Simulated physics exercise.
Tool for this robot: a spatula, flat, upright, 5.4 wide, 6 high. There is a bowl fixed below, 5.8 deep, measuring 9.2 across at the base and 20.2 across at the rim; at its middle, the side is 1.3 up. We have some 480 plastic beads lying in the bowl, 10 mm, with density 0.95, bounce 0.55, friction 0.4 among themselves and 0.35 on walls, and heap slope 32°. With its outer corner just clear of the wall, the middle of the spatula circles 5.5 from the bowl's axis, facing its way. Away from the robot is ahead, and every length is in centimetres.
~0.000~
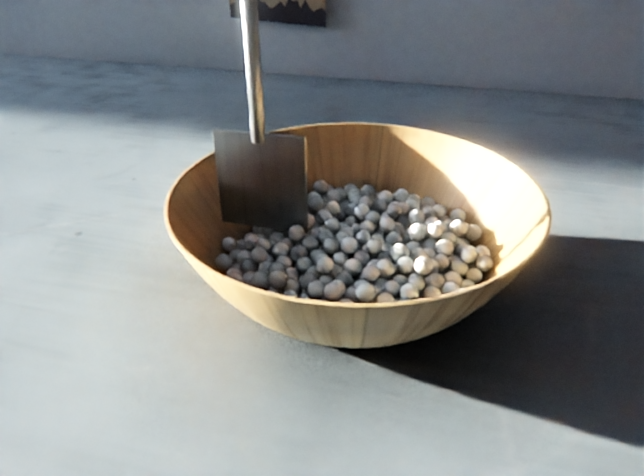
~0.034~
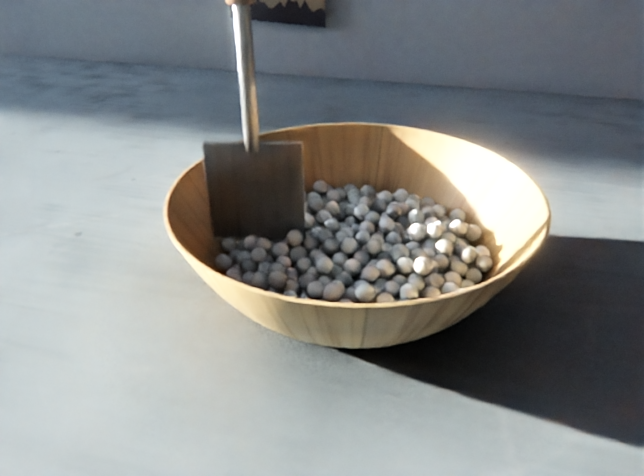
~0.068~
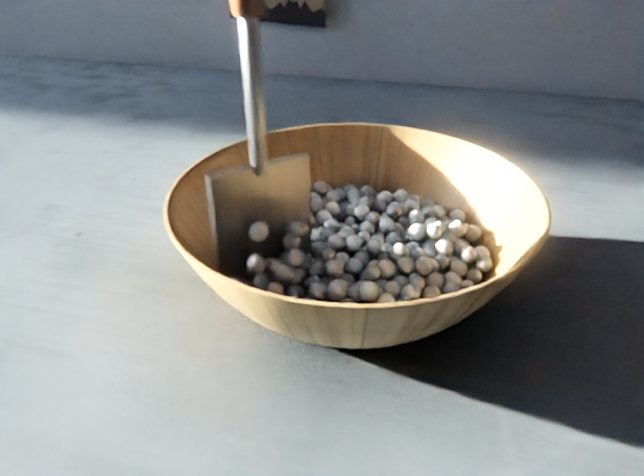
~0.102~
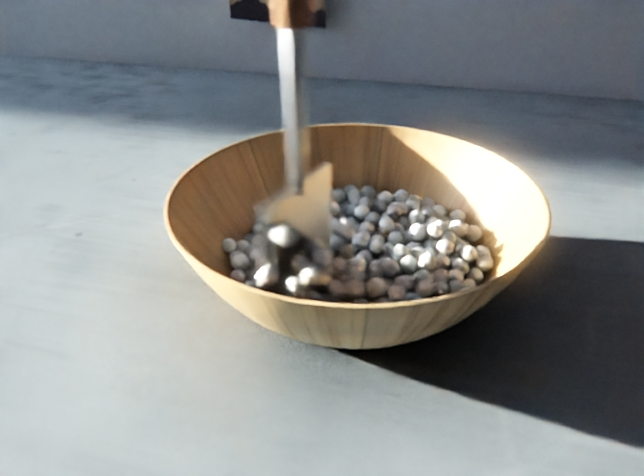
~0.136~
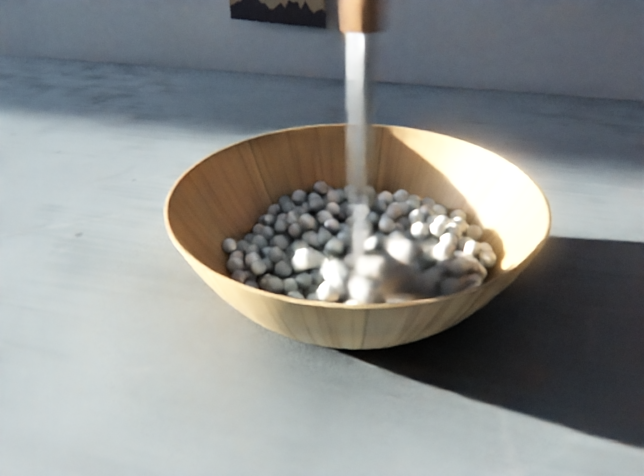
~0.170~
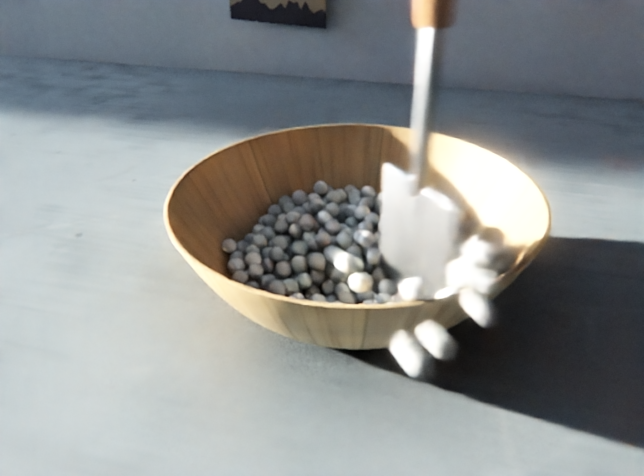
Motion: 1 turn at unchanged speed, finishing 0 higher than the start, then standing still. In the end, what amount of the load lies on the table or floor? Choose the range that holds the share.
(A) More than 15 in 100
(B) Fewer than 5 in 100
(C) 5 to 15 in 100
A.
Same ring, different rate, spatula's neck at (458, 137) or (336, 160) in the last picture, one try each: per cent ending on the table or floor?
About 25 % for one try and about 15 % for the other, in order.
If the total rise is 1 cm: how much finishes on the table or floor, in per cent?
Near 5 in a hundred.
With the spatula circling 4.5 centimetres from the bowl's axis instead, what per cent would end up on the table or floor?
Roughly 35 percent, I'd expect.
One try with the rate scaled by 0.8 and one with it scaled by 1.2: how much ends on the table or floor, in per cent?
Roughly 15 and 25 per cent.
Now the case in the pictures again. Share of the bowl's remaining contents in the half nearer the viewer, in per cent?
Around 60 per cent of what the bowl keeps.
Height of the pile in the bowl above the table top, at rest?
5.0 cm, roughly.
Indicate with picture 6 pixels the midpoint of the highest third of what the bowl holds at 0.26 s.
The upper third is centred close to (418, 198).
After 0.26 s, 218° round, highest piece 11 above the table; 450 in the bowl, 3 on the table or floor, 30 in flight or on the tool.
After 0.35 s, 301° round, highest piece 10 above the table; 416 in the bowl, 22 on the table or floor, 45 in flight or on the tool.
After 0.60 s, 0° round, highest piece 6 above the table; 372 in the bowl, 109 on the table or floor, 2 in flight or on the tool.
After 1.30 s, 0° round, highest piece 5 above the table; 372 in the bowl, 111 on the table or floor.
At rest, 372 in the bowl, 111 on the table or floor. That is 23 % on the table or floor.
